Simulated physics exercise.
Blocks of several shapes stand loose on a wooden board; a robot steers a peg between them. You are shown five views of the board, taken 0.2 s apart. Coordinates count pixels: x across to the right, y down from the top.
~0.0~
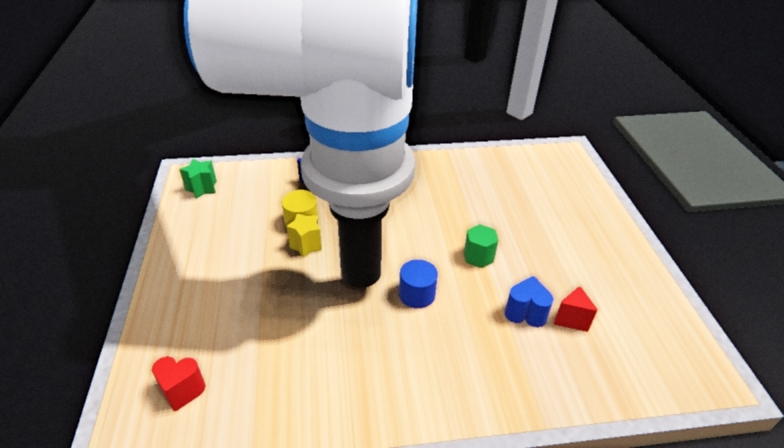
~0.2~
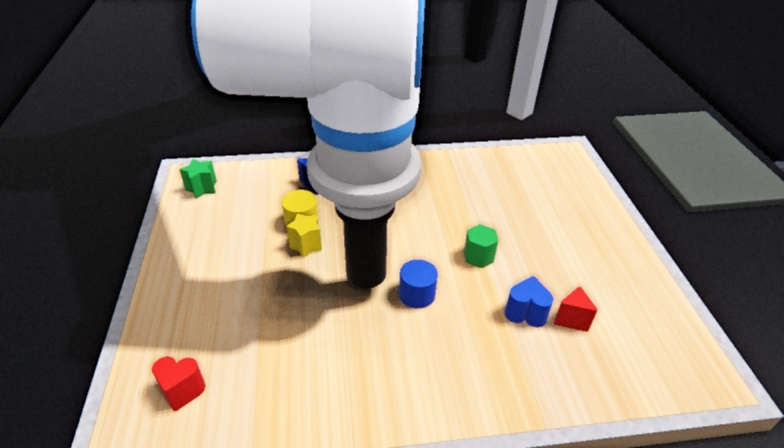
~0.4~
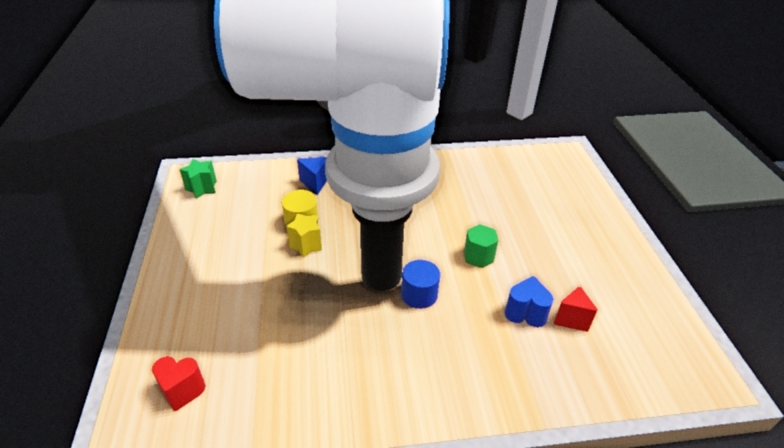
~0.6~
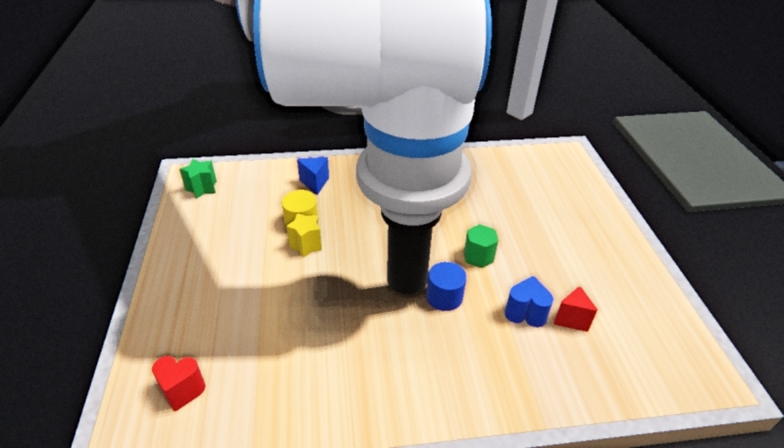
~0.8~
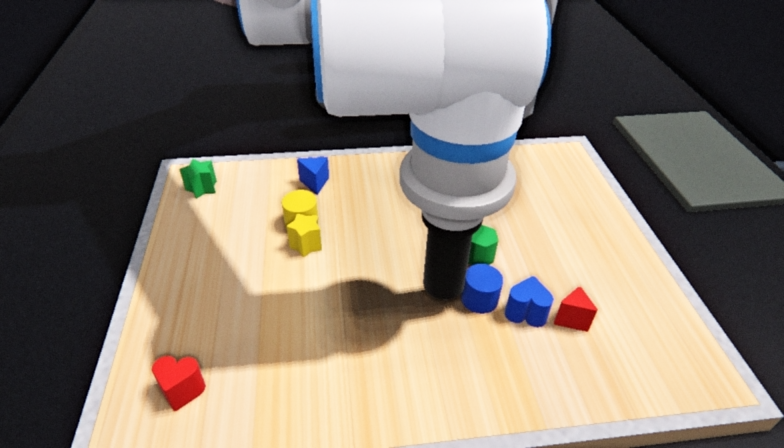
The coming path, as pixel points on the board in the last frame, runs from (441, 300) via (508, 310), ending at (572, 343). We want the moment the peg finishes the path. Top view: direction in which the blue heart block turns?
From the top, the block rotates counterclockwise.
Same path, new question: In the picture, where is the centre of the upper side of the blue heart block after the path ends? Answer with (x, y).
Its top middle will sit at (622, 324).
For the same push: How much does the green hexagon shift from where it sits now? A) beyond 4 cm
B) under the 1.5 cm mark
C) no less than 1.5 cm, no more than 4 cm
B: Under the 1.5 cm mark.
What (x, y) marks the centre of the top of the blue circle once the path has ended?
Most likely (548, 270).
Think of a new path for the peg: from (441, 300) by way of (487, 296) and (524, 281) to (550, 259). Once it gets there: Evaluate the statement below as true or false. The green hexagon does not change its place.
That claim is true.
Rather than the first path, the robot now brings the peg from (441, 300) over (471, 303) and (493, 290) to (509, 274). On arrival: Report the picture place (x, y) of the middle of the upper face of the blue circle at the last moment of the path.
About (553, 260).
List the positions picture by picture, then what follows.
The first picture shows tip of the peg at (361, 273), middles of tops, green hexagon at (483, 235), blue circle at (419, 272), blue heart block at (532, 292), red triangular block at (580, 299).
The second picture shows peg at (366, 274), nothing pushed.
The third picture shows peg at (382, 276), blue circle at (421, 273).
The fourth picture shows peg at (407, 280), blue circle at (448, 275).
The fifth picture shows peg at (443, 284), green hexagon at (483, 235), blue circle at (484, 277), blue heart block at (532, 292), red triangular block at (580, 299).
The first path, step by step. One third of the way, peg at (490, 290); blue circle at (526, 273); blue heart block at (546, 298); red triangular block at (584, 301), turned 20° anticlockwise.
Two thirds of the way, peg at (535, 303); blue circle at (548, 270); blue heart block at (580, 311); red triangular block at (603, 304), turned 70° anticlockwise.
At the end, peg at (579, 327); green hexagon unmoved; blue circle at (548, 270); blue heart block at (622, 324), turned 40° anticlockwise; red triangular block at (622, 302), turned 115° anticlockwise.
